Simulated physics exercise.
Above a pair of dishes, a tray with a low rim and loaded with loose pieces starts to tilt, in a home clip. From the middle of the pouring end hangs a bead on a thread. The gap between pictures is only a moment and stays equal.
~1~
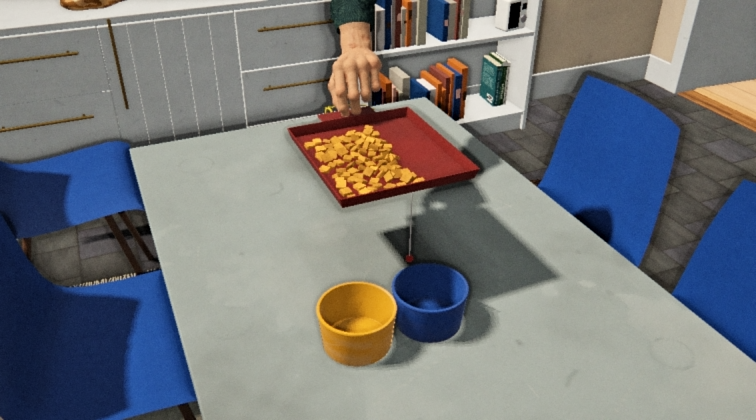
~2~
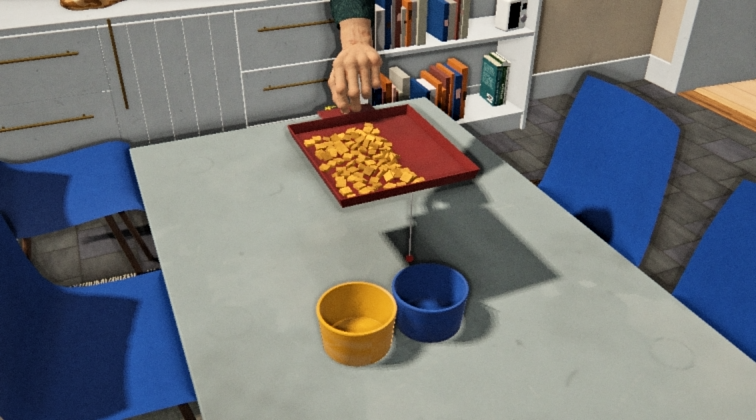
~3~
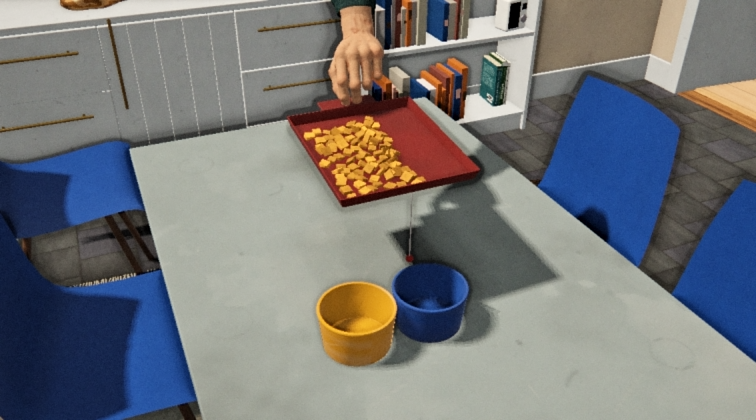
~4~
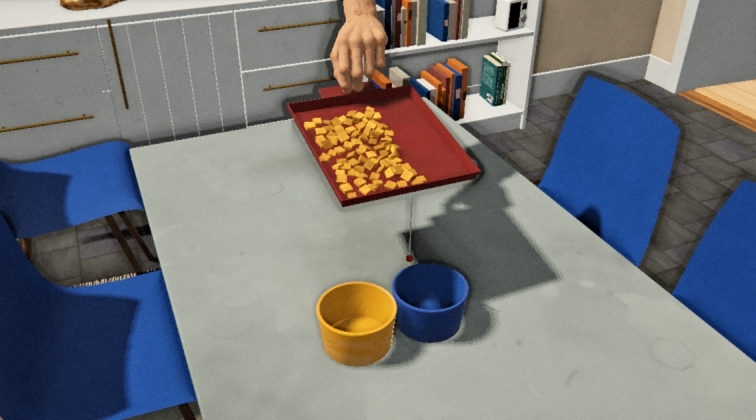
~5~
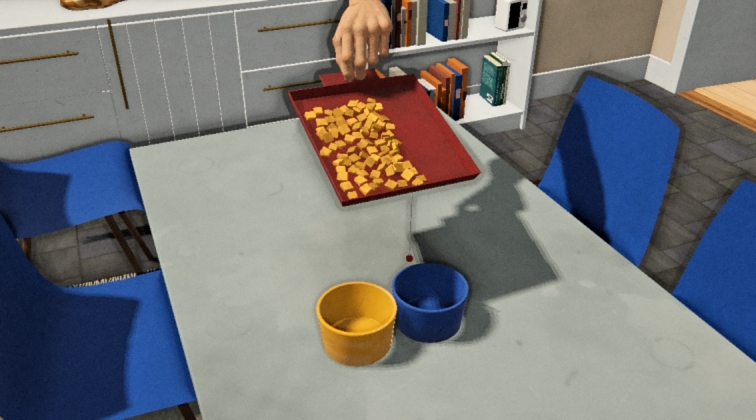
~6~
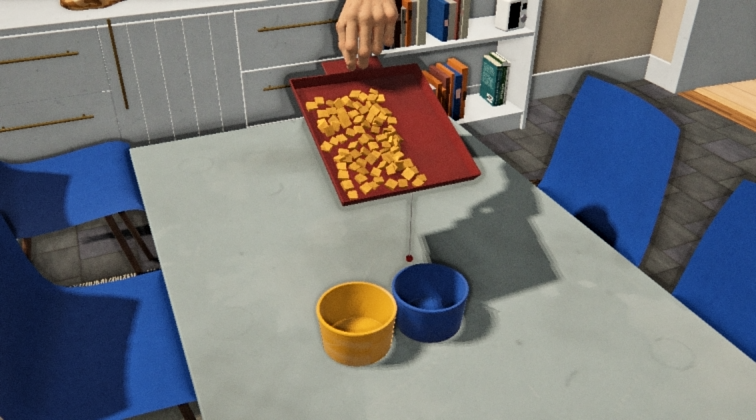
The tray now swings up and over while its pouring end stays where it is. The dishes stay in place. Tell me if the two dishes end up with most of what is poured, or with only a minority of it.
Most of it.
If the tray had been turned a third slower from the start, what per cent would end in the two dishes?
That works out at roughly 80 per cent.
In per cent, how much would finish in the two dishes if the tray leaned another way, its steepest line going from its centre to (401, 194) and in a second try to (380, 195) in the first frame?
You'd get 80 per cent the first time and 70 per cent the second time.
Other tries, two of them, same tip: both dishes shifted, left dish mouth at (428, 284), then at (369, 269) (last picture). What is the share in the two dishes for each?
Trial 1: 70 percent; trial 2: 0 percent.
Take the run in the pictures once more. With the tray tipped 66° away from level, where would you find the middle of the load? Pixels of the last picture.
The load is centred around (400, 176).
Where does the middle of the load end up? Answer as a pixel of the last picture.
Near (427, 321), more or less.
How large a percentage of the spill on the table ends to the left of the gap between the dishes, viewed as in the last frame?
It works out at some 20 percent.
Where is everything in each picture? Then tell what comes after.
Corners of the pouring end near (343, 197) and (475, 168), level; middle of the load near (365, 159), small crackers; left dish near (372, 346); right dish near (447, 323); bead on its thread near (409, 258), in the first picture.
Corners of the pouring end near (343, 197) and (475, 168), level; middle of the load near (365, 158), in the second picture.
Corners of the pouring end near (343, 197) and (475, 168), tipped barely, level across its low end; middle of the load near (365, 154), in the third picture.
Corners of the pouring end near (344, 197) and (476, 170), tipped a little, level across its low end; middle of the load near (365, 148), in the fourth picture.
Corners of the pouring end near (344, 198) and (477, 171), tipped clearly, level across its low end; middle of the load near (366, 143), in the fifth picture.
Corners of the pouring end near (345, 198) and (477, 172), tipped clearly, level across its low end; middle of the load near (368, 138); left dish near (372, 346); right dish near (447, 323), in the sixth picture.
Shortly afterwards, tray tipped steeply; all but a few on the tray; only a few in the air.
Next, tray tipped past a quarter turn; near a quarter on the tray; a little in the left dish; near a quarter in the right dish; near a quarter outside both; near a quarter in the air.
Some moments later, tray tipped past a quarter turn; near a quarter in the left dish; near half in the right dish; near a quarter outside both.
In the end, tray tipped past a quarter turn; near a quarter in the left dish; near half in the right dish; near a quarter outside both.
